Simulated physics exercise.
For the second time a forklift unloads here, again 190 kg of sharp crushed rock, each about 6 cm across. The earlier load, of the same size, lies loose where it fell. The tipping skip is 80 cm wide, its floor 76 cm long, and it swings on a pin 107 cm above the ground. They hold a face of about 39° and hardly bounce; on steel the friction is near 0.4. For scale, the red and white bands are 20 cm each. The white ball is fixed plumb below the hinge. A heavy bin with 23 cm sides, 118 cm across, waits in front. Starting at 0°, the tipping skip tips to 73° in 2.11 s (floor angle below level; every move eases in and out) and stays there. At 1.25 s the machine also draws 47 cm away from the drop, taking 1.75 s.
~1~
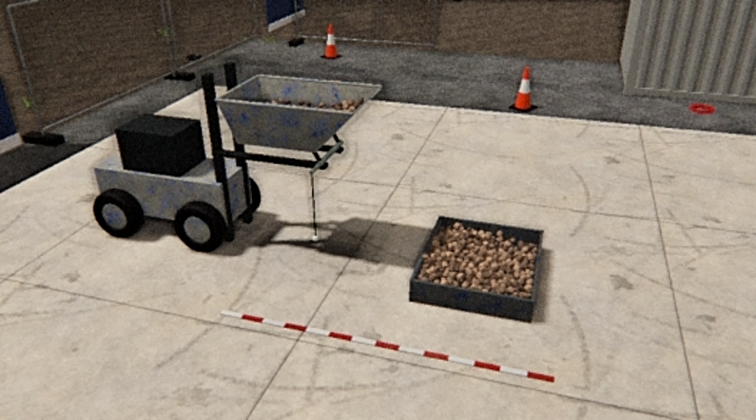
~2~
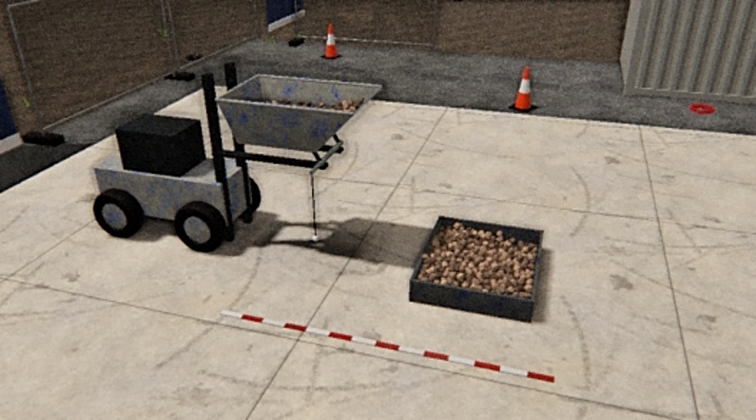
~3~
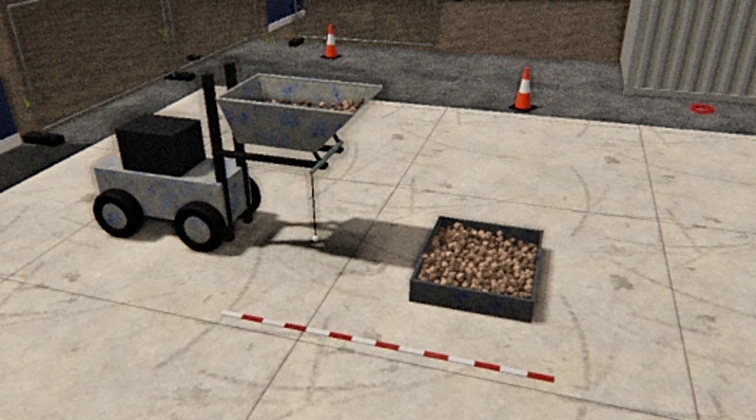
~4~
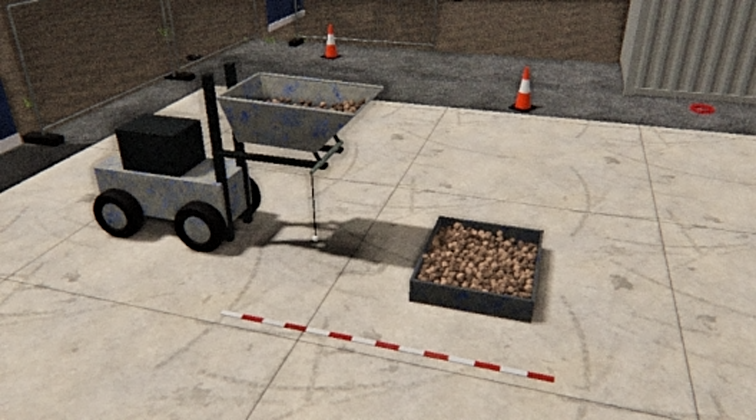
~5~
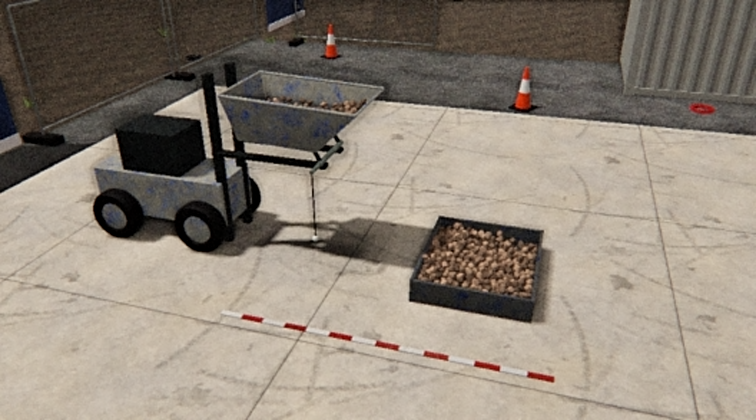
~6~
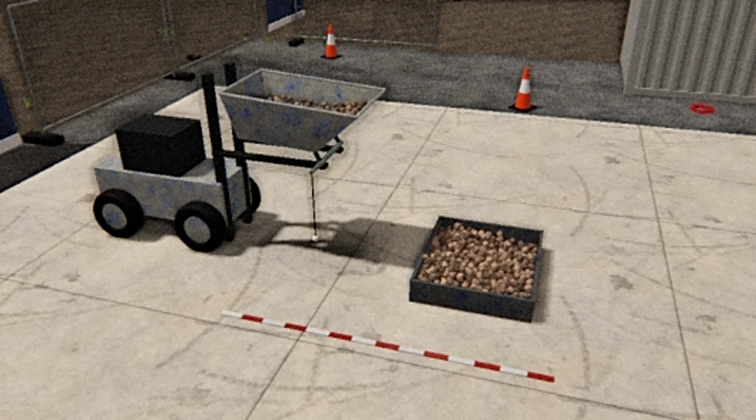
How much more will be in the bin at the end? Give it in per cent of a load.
Some 1 per cent is added.
Then, 1.3 s after the last picture the floor is at 62°; in per cent of one load, 100 in the tipping skip, 100 in the bin; the foremost stones are at (531, 276).
Then, 1.9 s after the last picture the floor is at 73°; in per cent of one load, 48 in the tipping skip, 52 short of the bin, 100 in the bin; the foremost stones are at (531, 276).
Then, 3.2 s after the last picture the floor is at 73°; in per cent of one load, 0 in the tipping skip, 98 short of the bin, 101 in the bin; the foremost stones are at (531, 276).
Then, 5.5 s after the last picture the floor is at 73°; in per cent of one load, 0 in the tipping skip, 98 short of the bin, 101 in the bin; the foremost stones are at (531, 276). Net gain in the bin, 1.
